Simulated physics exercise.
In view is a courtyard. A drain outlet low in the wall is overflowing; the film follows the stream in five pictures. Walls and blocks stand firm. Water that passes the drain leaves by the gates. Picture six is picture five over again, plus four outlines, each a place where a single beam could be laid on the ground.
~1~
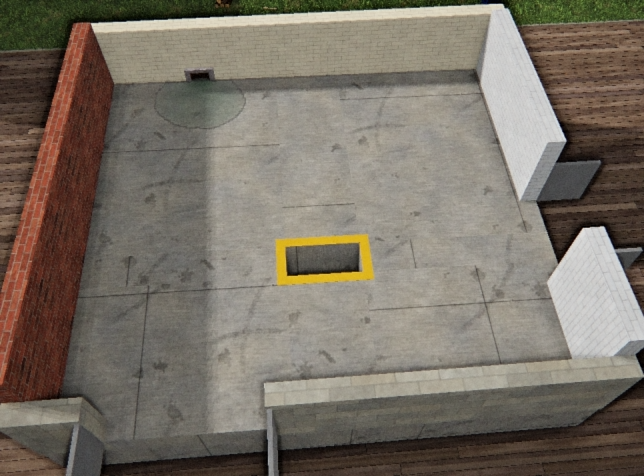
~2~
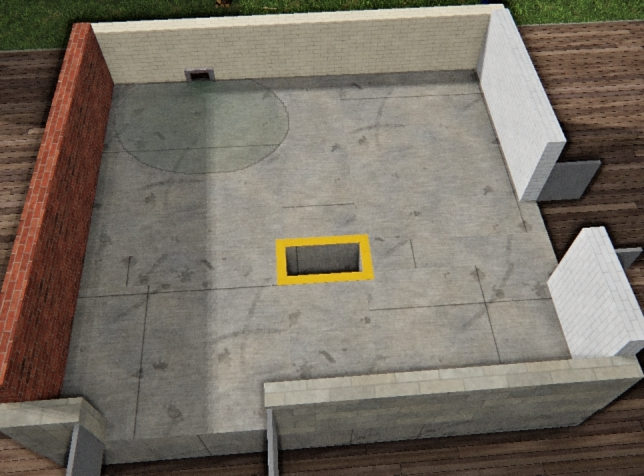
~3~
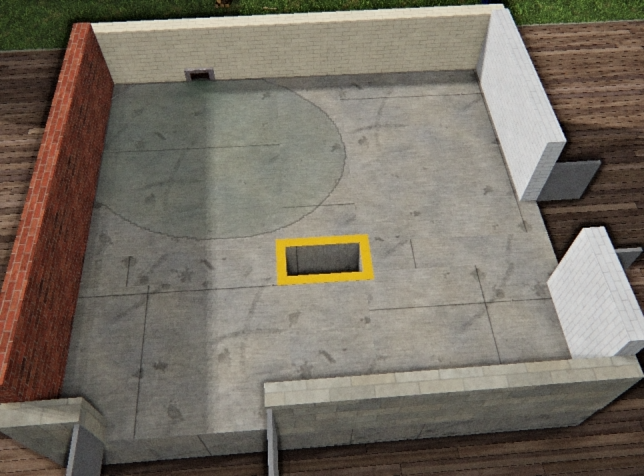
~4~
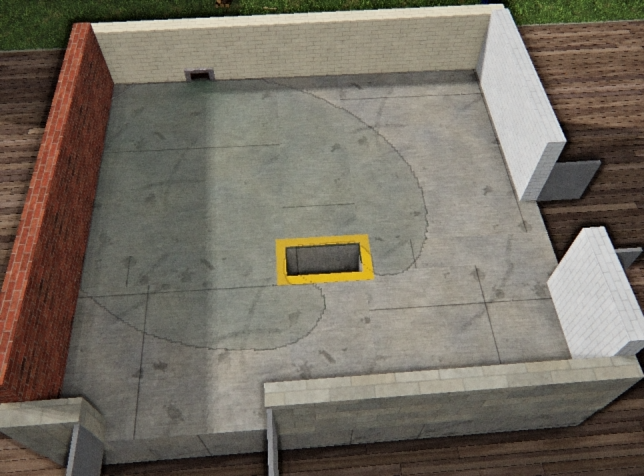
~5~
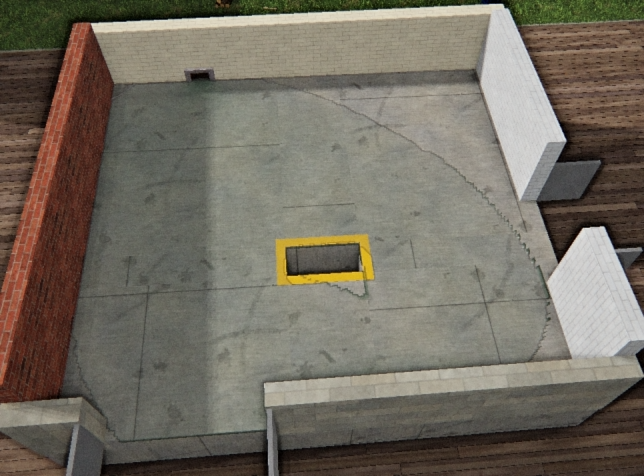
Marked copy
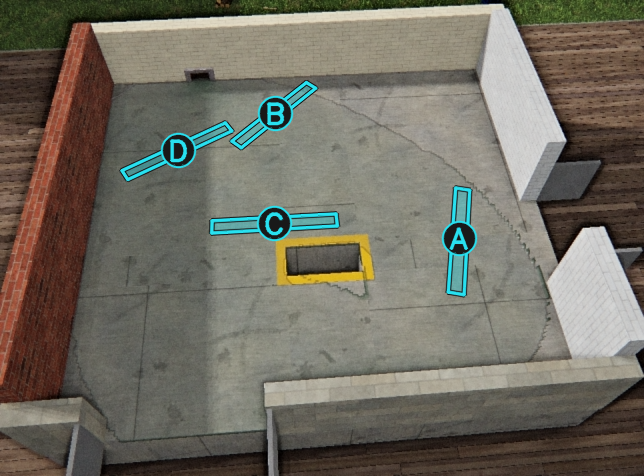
In a walled courtyard, a thin sheet of water spread from a small opening in the back wall, widened across the concrete floor, reached the yellow-edged pit, and flowed around it toward the front and right.
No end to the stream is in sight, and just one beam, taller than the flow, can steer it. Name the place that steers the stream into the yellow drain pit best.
Use position A.
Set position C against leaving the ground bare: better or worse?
It is worse.
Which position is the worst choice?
Here it is position C.
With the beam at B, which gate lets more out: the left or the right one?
The left gate.
In cyan, A from (456, 293) to (462, 189); B from (236, 144) to (311, 85); C from (211, 226) to (336, 219); D from (124, 175) to (228, 126).
If A is chosen, about 28 % of the stream goes into the yellow drain pit, about 69 % out by the gates.
If B is chosen, about 15 % of the stream goes into the yellow drain pit, about 79 % out by the gates.
If C is chosen, about 4 % of the stream goes into the yellow drain pit, about 94 % out by the gates.
If D is chosen, about 12 % of the stream goes into the yellow drain pit, about 83 % out by the gates.
